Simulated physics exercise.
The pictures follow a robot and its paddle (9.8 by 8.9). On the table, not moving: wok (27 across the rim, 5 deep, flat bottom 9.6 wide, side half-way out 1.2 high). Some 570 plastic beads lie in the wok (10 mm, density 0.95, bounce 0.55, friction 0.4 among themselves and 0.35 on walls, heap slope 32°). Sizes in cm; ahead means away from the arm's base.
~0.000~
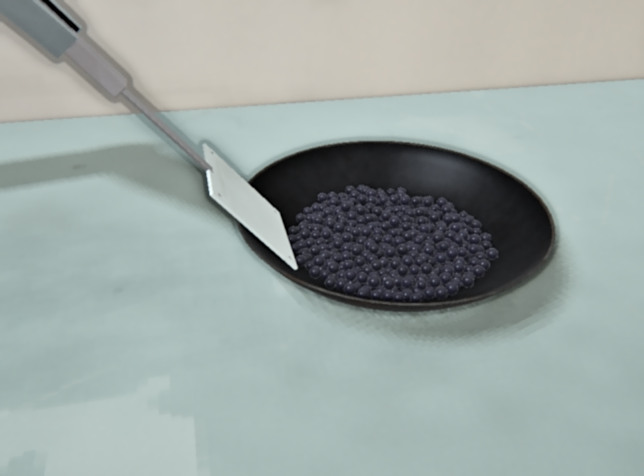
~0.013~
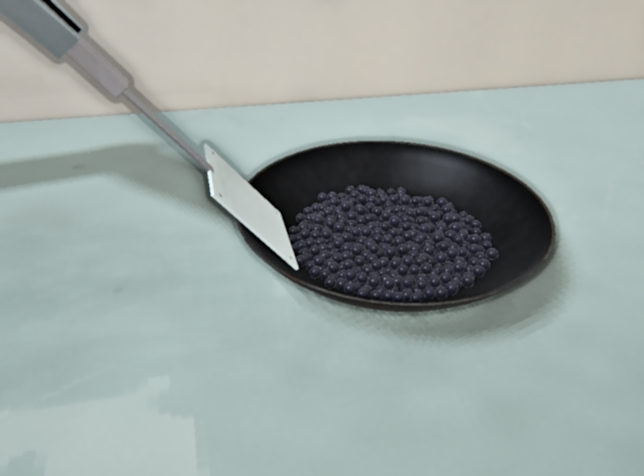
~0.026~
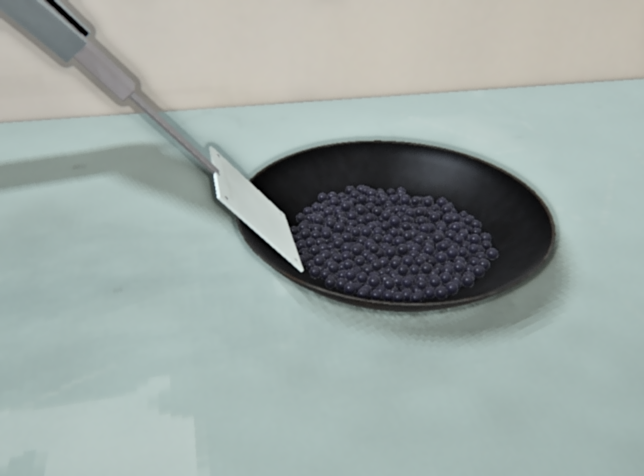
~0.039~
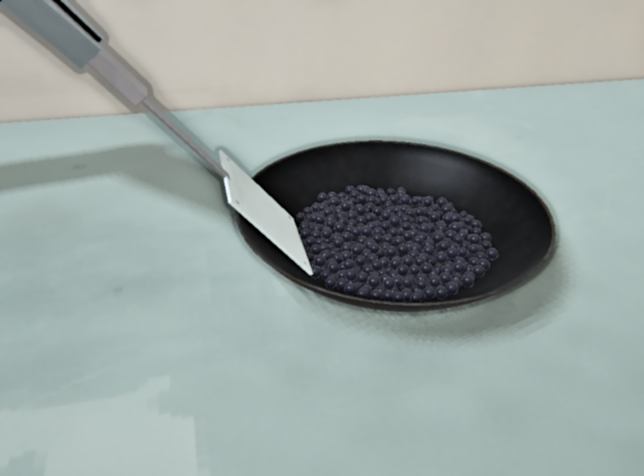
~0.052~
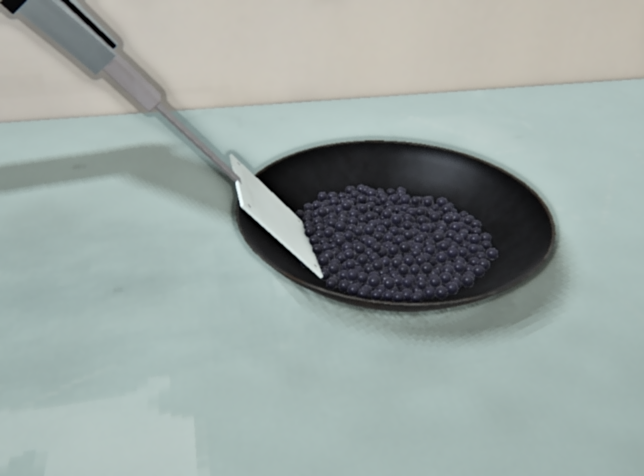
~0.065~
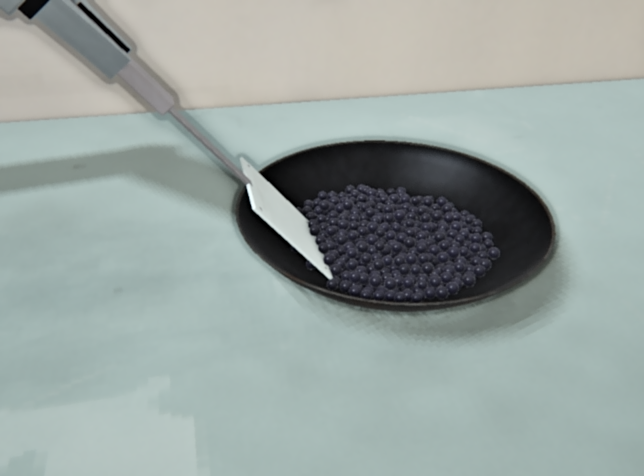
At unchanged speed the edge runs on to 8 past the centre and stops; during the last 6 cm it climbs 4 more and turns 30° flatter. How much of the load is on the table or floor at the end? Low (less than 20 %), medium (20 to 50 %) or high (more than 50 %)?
Share on the table or floor: Low (less than 20 %).
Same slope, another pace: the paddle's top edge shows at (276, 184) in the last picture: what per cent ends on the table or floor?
About 30 per cent.
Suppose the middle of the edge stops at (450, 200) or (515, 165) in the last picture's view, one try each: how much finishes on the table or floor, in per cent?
Some 0 and 30 per cent.
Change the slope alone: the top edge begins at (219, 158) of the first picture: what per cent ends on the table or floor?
About 10 per cent.
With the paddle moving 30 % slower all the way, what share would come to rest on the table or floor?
Then about 5 per cent.
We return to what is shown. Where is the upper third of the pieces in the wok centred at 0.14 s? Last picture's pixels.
At about (429, 224).
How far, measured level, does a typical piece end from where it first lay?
Some 4 cm.
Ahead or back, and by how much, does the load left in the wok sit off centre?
About 4.0 cm ahead.
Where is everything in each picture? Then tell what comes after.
The first picture shows the paddle top edge at (207, 167), sloping 51°; upper third of the load around (391, 233), from x 290 to 490, top at y 190; 574 in the wok.
The second picture shows the paddle top edge at (208, 168), sloping 51°; upper third of the load around (391, 233), from x 290 to 490, top at y 190.
The third picture shows the paddle top edge at (214, 170), sloping 51°; upper third of the load around (391, 233), from x 290 to 490, top at y 190.
The fourth picture shows the paddle top edge at (224, 174), sloping 51°; upper third of the load around (391, 232), from x 295 to 490, top at y 190.
The fifth picture shows the paddle top edge at (236, 178), sloping 51°; upper third of the load around (389, 230), from x 295 to 490, top at y 190.
The sixth picture shows the paddle top edge at (247, 181), sloping 51°; upper third of the load around (391, 228), from x 295 to 495, top at y 190; 574 in the wok.
After 0.14 s, sloping 51°, highest piece 4 above the table; 574 in the wok.
After 0.22 s, sloping 41°, highest piece 5 above the table; 574 in the wok.
After 0.46 s, sloping 21°, highest piece 6 above the table; 537 in the wok, 35 on the table or floor, 2 on the blade or in flight.
After 1.51 s, sloping 21°, highest piece 5 above the table; 537 in the wok, 37 on the table or floor.
In the end, 537 in the wok, 37 on the table or floor. That is 6 % on the table or floor.
